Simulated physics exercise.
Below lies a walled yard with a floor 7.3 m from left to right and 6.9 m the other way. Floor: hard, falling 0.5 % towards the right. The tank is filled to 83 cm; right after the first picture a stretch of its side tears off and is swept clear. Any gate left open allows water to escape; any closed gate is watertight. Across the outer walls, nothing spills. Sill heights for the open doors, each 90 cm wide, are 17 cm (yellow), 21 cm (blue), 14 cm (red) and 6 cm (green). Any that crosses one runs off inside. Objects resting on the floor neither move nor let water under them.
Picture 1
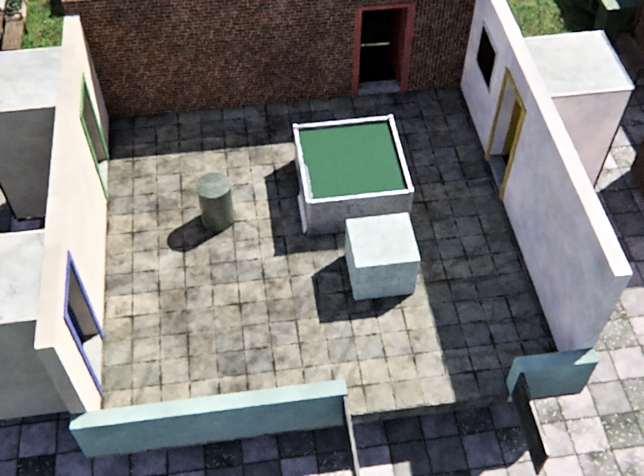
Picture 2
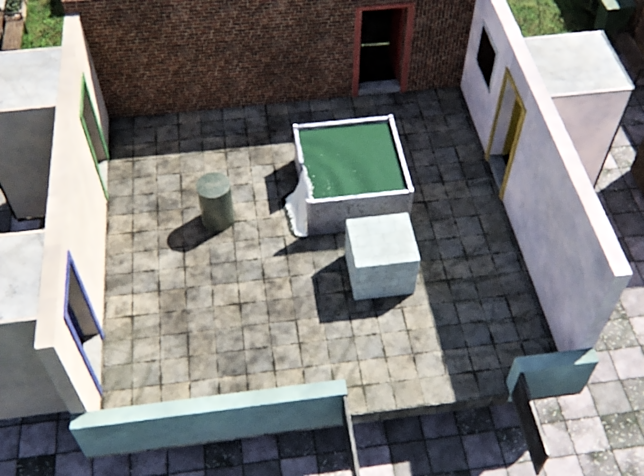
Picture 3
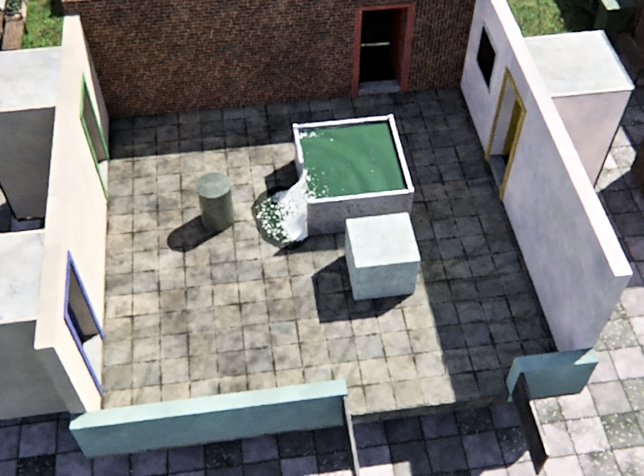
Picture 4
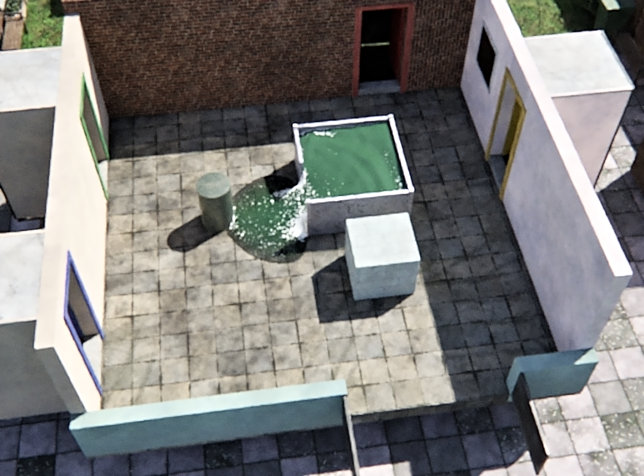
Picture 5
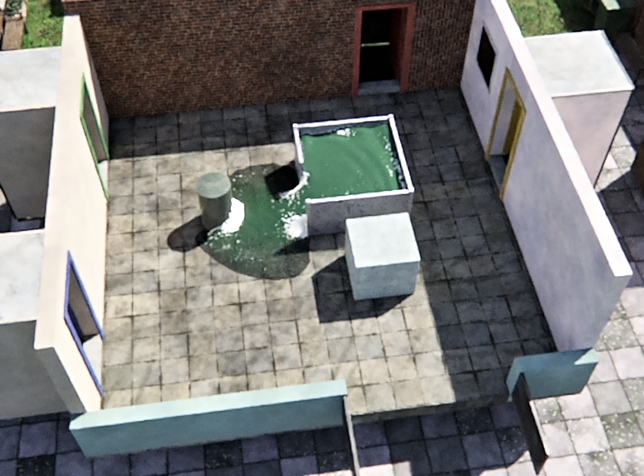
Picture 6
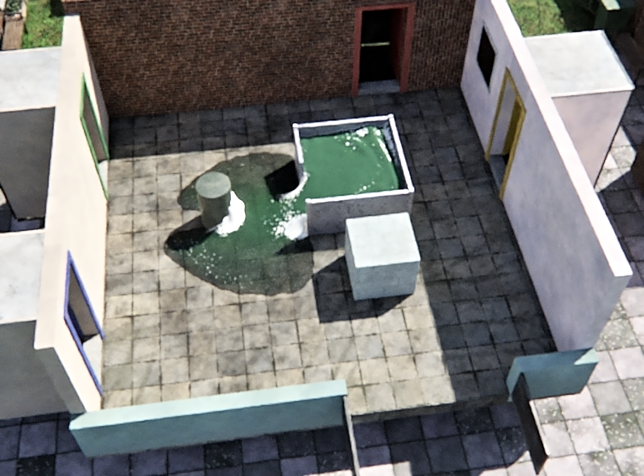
Green water pours from the tank's left side, reaches the cylinder and spreads around it.
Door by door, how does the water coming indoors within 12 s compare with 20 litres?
Yellow door: Within the allowance, blue door: Within the allowance, red door: Within the allowance, green door: Beyond the allowance.
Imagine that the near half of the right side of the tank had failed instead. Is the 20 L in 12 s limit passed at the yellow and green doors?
Yellow: Exceeding the limit; green: Within the limit.
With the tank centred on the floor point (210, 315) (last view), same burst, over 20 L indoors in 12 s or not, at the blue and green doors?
Lab note: Blue door limit exceeded; green door limit not exceeded.
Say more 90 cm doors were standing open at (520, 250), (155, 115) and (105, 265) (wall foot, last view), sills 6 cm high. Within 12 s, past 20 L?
Door 1: Lower; door 2: Higher; door 3: Higher.
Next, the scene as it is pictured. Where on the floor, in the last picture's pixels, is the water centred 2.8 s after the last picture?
(243, 234).
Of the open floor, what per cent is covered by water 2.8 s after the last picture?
I'd say around 45 % is wet.
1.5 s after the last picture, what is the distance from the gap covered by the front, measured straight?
It's close to 5.2 metres.
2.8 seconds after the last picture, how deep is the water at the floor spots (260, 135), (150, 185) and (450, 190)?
Spot one 1 cm, spot two 4 cm, spot three 0 cm.
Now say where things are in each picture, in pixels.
In the first picture, still water, 83 cm deep, in the tank at (351, 161).
In the second picture, water pours out at (307, 202) and has run 0.5 m, to (304, 237); typically 10 cm deep outside, 83 cm at the tank's back.
In the third picture, water pours out at (307, 204) and has run 0.9 m, to (257, 206); typically 12 cm deep outside, 83 cm at the tank's back.
In the fourth picture, water pours out at (307, 205) and has run 1.4 m, to a hidden place; typically 9 cm deep outside, 81 cm at the tank's back.
In the fifth picture, water pours out at (307, 205) and has run 2.0 m, to (200, 240); typically 6 cm deep outside, 74 cm at the tank's back.
In the sixth picture, the front is at (170, 252), 2.6 m from the gap at (307, 205); 5.2 m2 of floor is under water; 70 cm left at the back of the tank.
Then, 0.7 s after the last picture water covers 25 % of the floor and is deepest (47 cm) near (235, 216); yellow door not reached, blue door not reached, red door not reached, green door 8 cm at the sill, 0 L in.
Then, 1.5 s after the last picture water covers 40 % of the floor and is deepest (53 cm) near (100, 432); yellow door not reached, blue door 23 cm at the sill, 1 L in, red door not reached, green door 11 cm at the sill, 6 L in.
Then, 2.8 s after the last picture water covers 45 % of the floor and is deepest (26 cm) near (136, 417); yellow door not reached, blue door 20 cm at the sill, 3 L in, red door not reached, green door 11 cm at the sill, 22 L in.
Then, 6.3 s after the last picture water covers 80 % of the floor and is deepest (12 cm) near (104, 313); yellow door not reached, blue door 9 cm at the sill, 4 L in, red door 2 cm at the sill, 0 L in, green door 9 cm at the sill, 66 L in.
Then, 11.3 s after the last picture water covers 100 % of the floor and is deepest (9 cm) near (489, 182); yellow door 9 cm at the sill, 0 L in, blue door 6 cm at the sill, 4 L in, red door 4 cm at the sill, 0 L in, green door 5 cm at the sill, 76 L in.
